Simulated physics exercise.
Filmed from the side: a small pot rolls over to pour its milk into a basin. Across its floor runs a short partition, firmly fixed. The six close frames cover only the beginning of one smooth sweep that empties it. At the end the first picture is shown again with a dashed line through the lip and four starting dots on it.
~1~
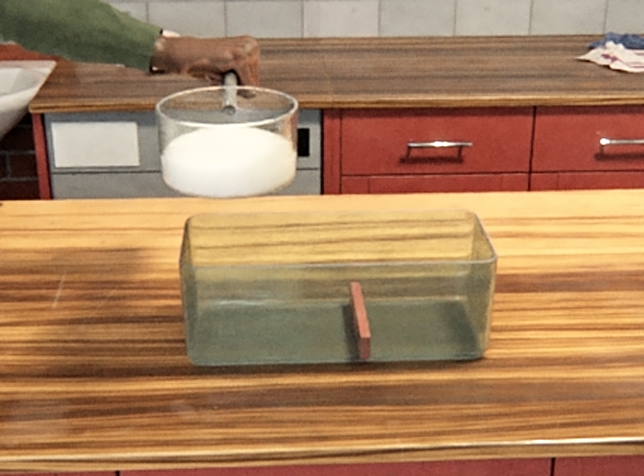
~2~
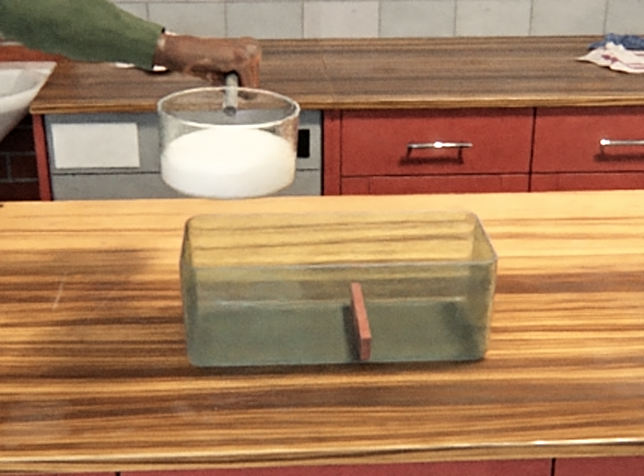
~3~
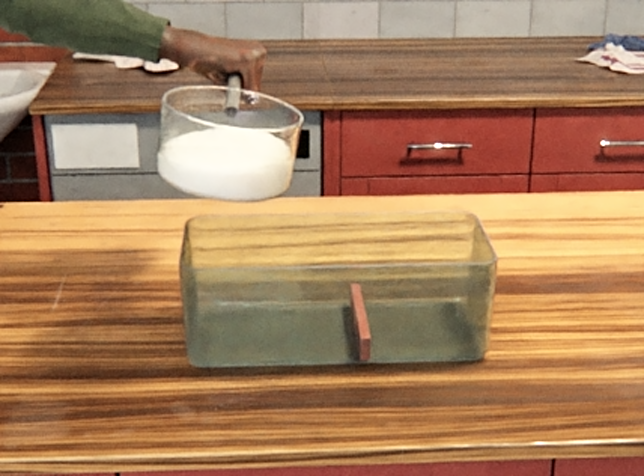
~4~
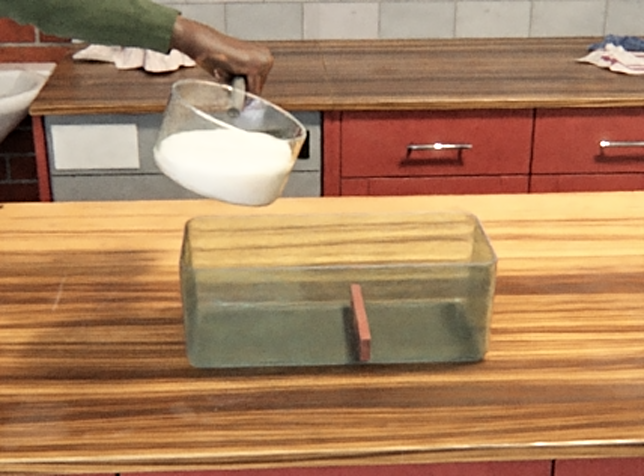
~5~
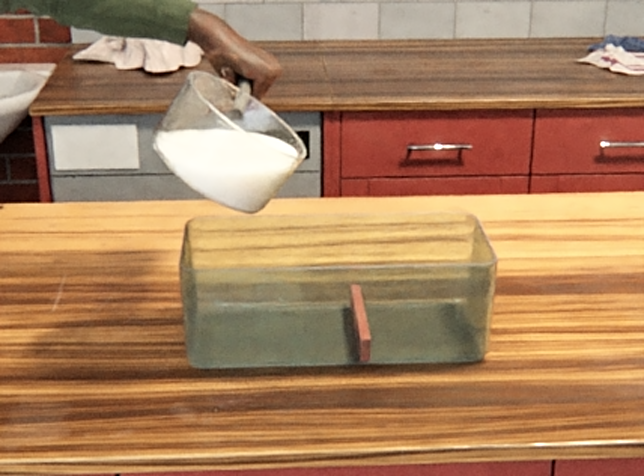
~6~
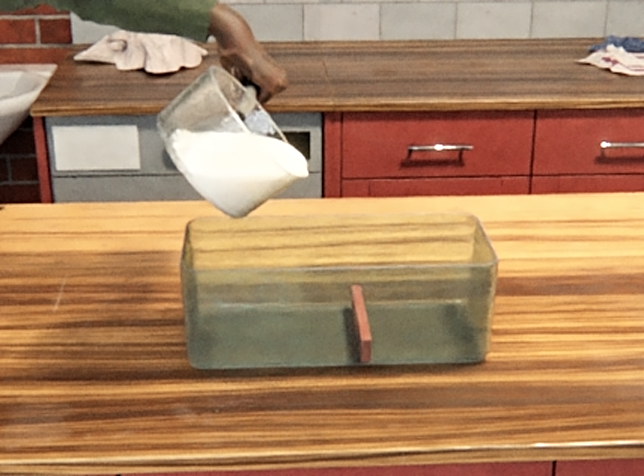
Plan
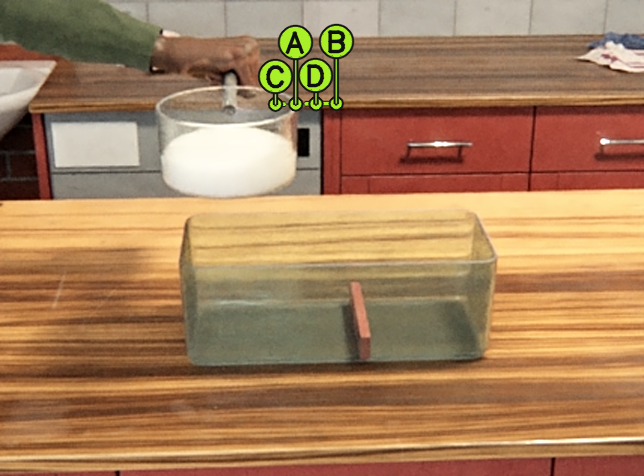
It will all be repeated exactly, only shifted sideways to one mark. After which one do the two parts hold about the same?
B is best.
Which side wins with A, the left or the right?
More ends on the left.
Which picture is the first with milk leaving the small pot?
In picture 6.
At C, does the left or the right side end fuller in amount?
The left one.
In lime, A at (295, 104); B at (336, 103); C at (275, 104); D at (315, 103).
If A is chosen, about 88 % ends left of the wall and 11 % right of it.
If B is chosen, about 50 % ends left of the wall and 49 % right of it.
If C is chosen, about 83 % ends left of the wall and 16 % right of it.
If D is chosen, about 69 % ends left of the wall and 30 % right of it.
